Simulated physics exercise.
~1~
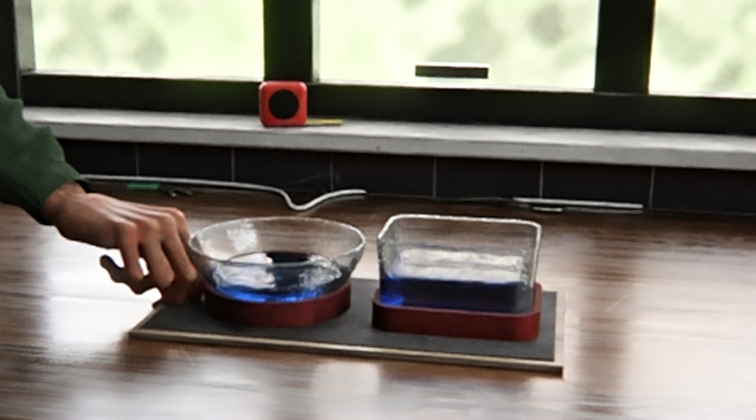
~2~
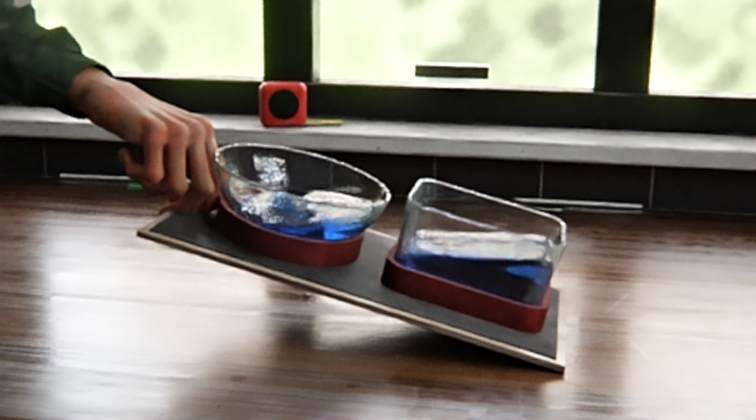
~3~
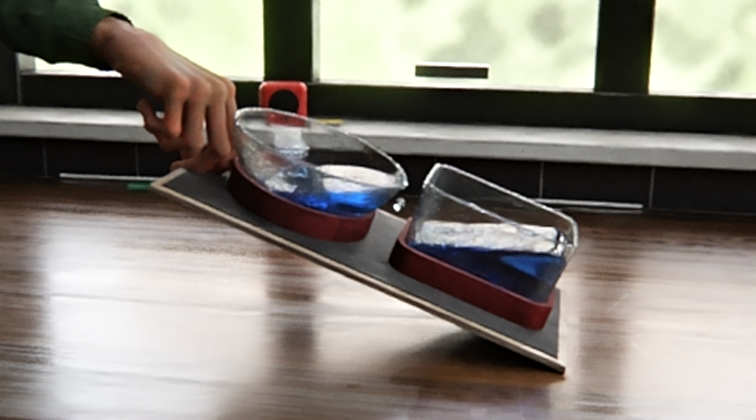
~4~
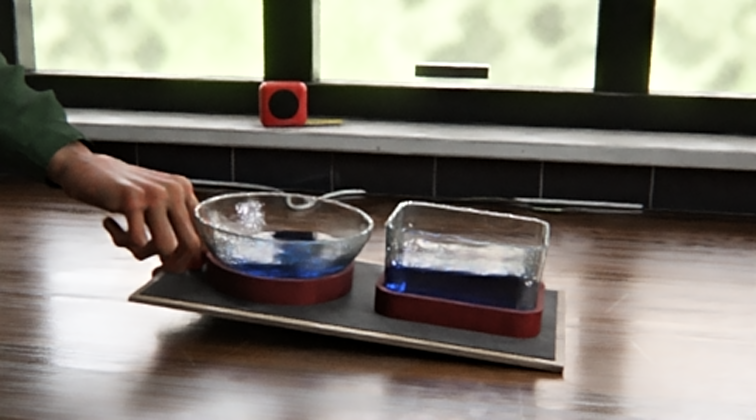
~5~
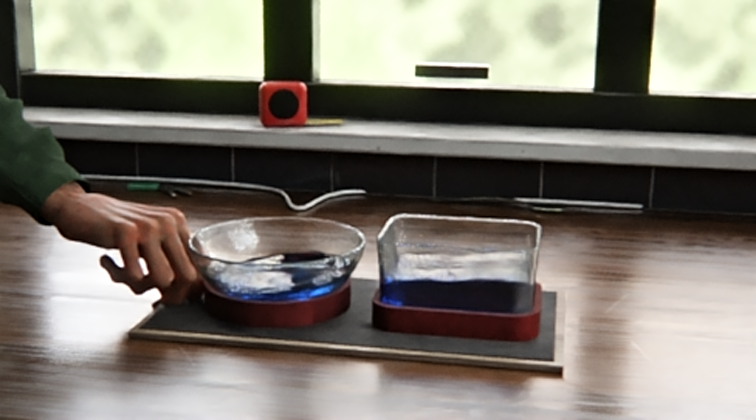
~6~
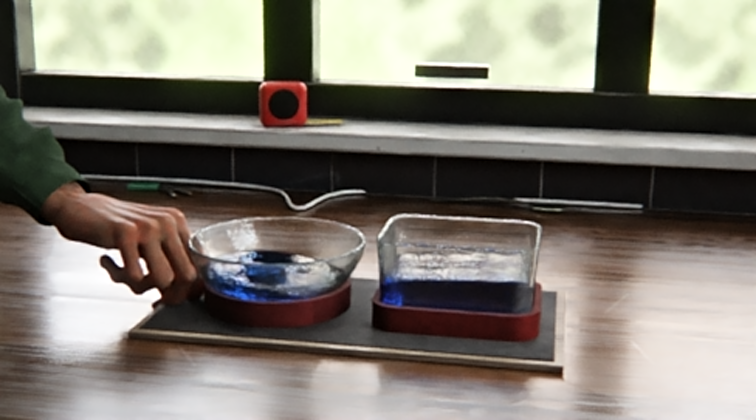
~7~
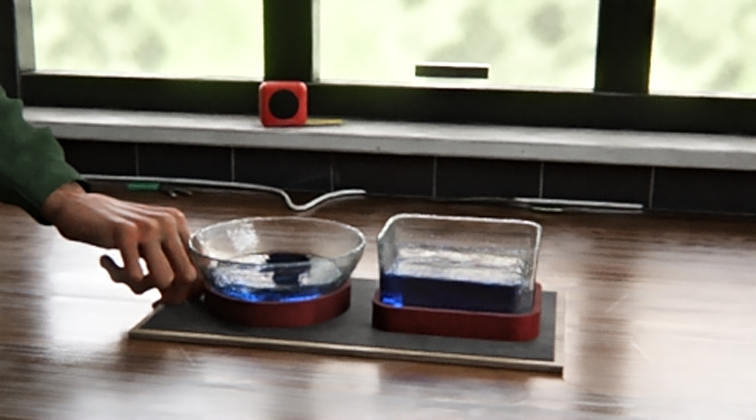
The clip shows a hand raising the left edge of a dark tray holding a round glass bowl and an oblong glass tub of blue liquid, which sloshes toward the right, then lowering the tray flat on the wooden counter, where both containers stay upright with liquid inside.
